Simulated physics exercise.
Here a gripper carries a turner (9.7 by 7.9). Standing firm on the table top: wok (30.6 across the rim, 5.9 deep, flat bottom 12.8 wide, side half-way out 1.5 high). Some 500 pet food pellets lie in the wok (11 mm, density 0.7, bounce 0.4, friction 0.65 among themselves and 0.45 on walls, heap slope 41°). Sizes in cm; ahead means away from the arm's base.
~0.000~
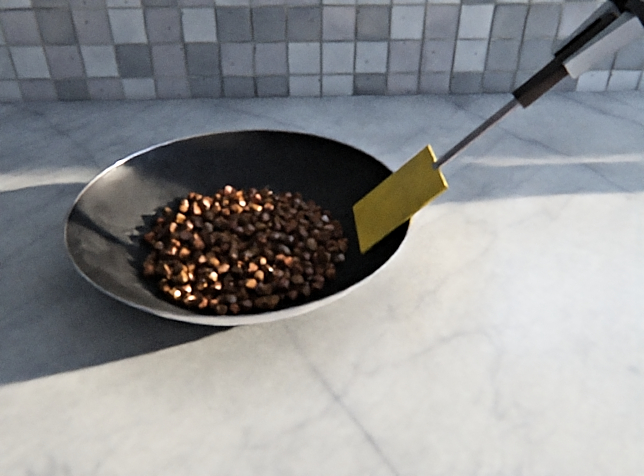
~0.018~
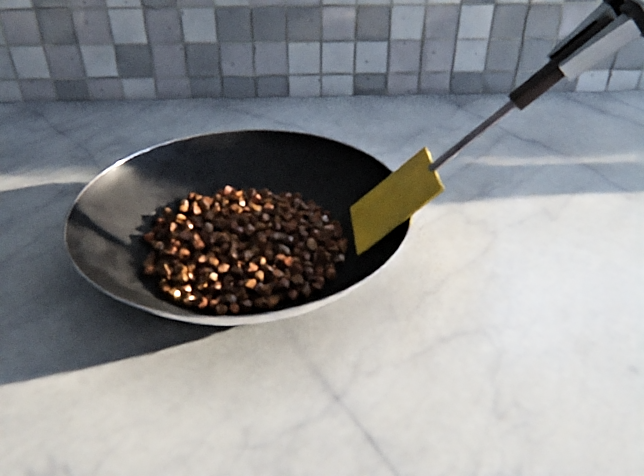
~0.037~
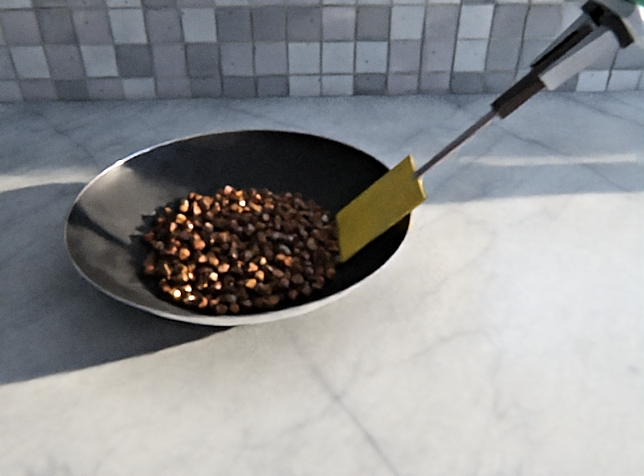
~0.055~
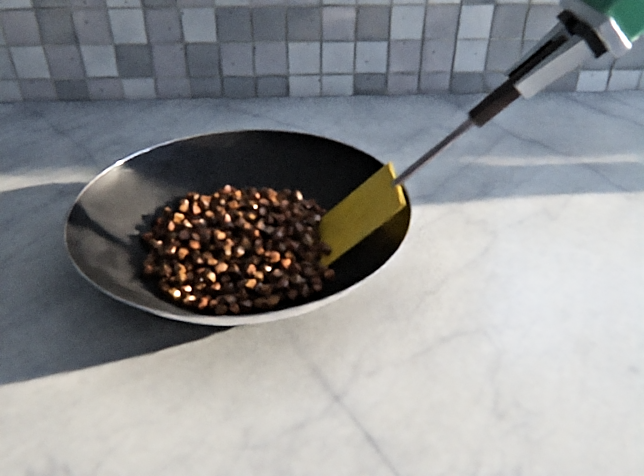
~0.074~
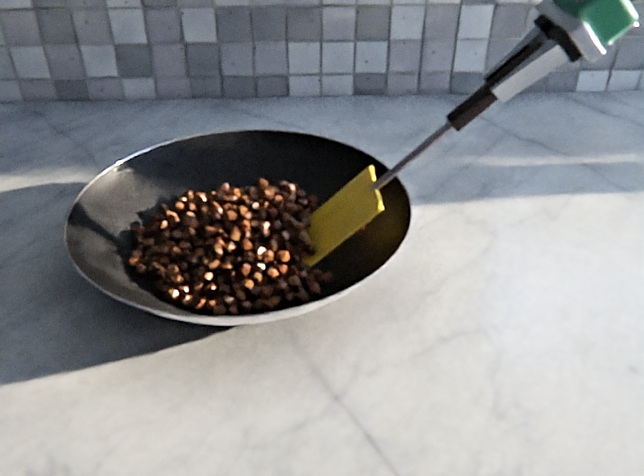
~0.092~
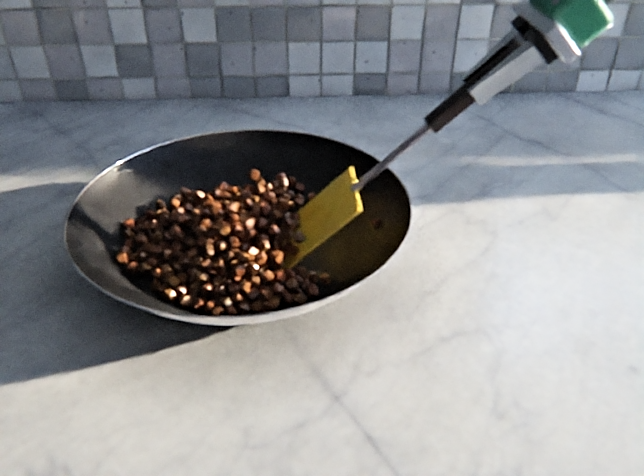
A yellow turner held by a robotic gripper moves down and left into a dark wok on a marble counter, then pushes through the heap of small brown pellets, shifting them slightly leftward and spreading the pile.
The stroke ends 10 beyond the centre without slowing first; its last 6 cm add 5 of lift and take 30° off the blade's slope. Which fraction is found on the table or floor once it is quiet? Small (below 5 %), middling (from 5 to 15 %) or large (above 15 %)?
Share on the table or floor: Large (above 15 %).
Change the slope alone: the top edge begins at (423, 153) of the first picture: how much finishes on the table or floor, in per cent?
Some 25 per cent.
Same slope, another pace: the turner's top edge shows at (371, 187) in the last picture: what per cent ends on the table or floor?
About 10 per cent.
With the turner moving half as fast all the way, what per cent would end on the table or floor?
In that case some 5 per cent.
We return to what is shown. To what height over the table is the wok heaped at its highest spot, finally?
About 6.0 cm.
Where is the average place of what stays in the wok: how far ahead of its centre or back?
Roughly 5.0 cm ahead.
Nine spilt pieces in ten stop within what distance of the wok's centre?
Some 40 cm.
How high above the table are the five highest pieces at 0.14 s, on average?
Roughly 7 cm.
By 0.14 s, sloping 44°, highest piece 8 above the table; 503 in the wok.
By 0.18 s, sloping 35°, highest piece 7 above the table; 503 in the wok.
By 0.40 s, sloping 14°, highest piece 15 above the table; 393 in the wok, 43 on the table or floor, 67 on the blade or in flight.
By 1.45 s, sloping 14°, highest piece 7 above the table; 393 in the wok, 110 on the table or floor.
Final count, 393 in the wok, 110 on the table or floor. That is 22 % on the table or floor.
